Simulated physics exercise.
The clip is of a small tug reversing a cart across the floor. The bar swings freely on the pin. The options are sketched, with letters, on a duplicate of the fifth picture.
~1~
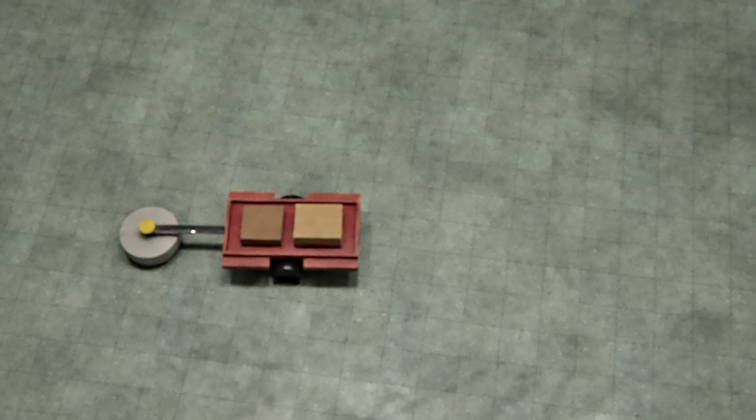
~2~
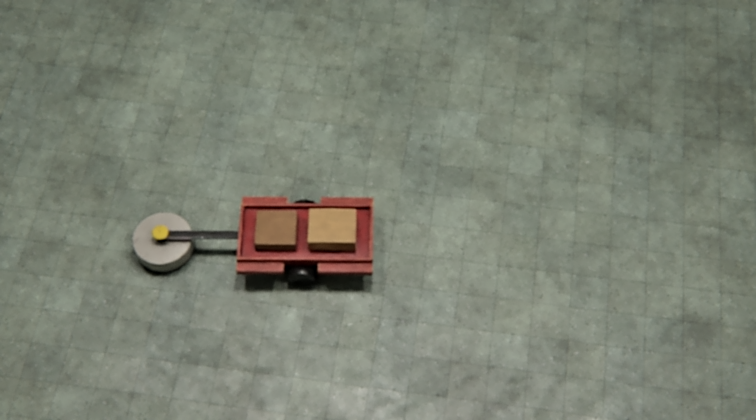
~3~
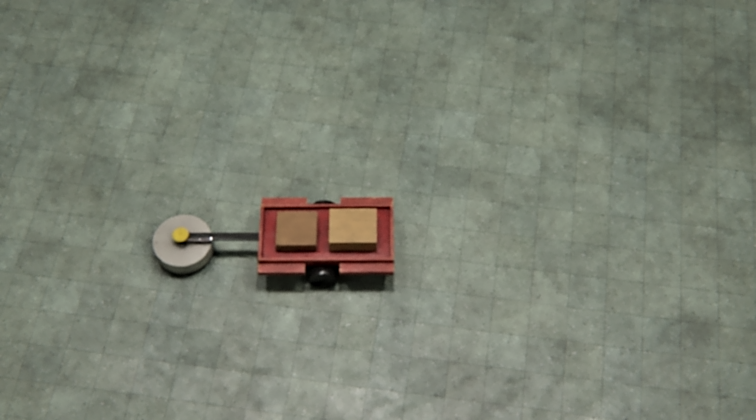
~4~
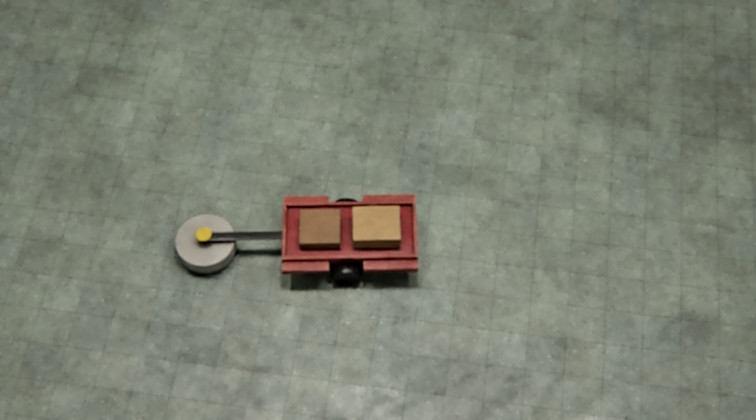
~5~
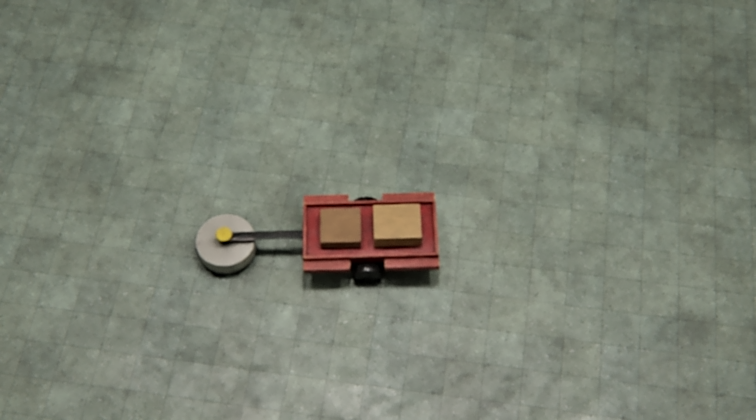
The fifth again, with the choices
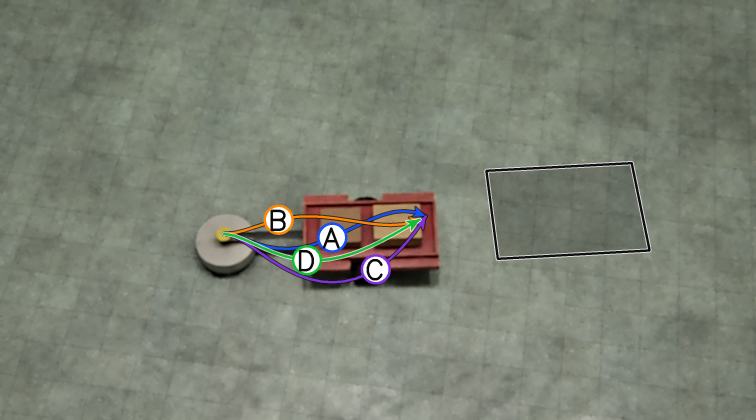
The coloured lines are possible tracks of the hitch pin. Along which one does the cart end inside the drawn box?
A is the one.
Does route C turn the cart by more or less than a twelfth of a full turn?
It turns more than that.
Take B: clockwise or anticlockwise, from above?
It turns clockwise.
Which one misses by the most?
C is the worst.
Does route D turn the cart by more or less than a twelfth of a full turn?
Less.
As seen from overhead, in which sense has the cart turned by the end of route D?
Anticlockwise.
On the marked copy, A from (224, 234) via (332, 238) to (426, 216); B from (224, 234) via (324, 217) to (423, 218); C from (224, 234) via (332, 282) to (426, 216); D from (224, 234) via (330, 259) to (420, 220); the bay at (566, 210).
With A. Early on, robot (297, 256), cart (439, 222).
Further on, robot (366, 230), cart (510, 212).
At the end, robot (425, 224), cart (570, 210); the cart stands in the bay.
As for the rest, B leaves the cart at (569, 252), out of the bay; C leaves the cart at (533, 142), out of the bay; D leaves the cart at (560, 178), out of the bay.
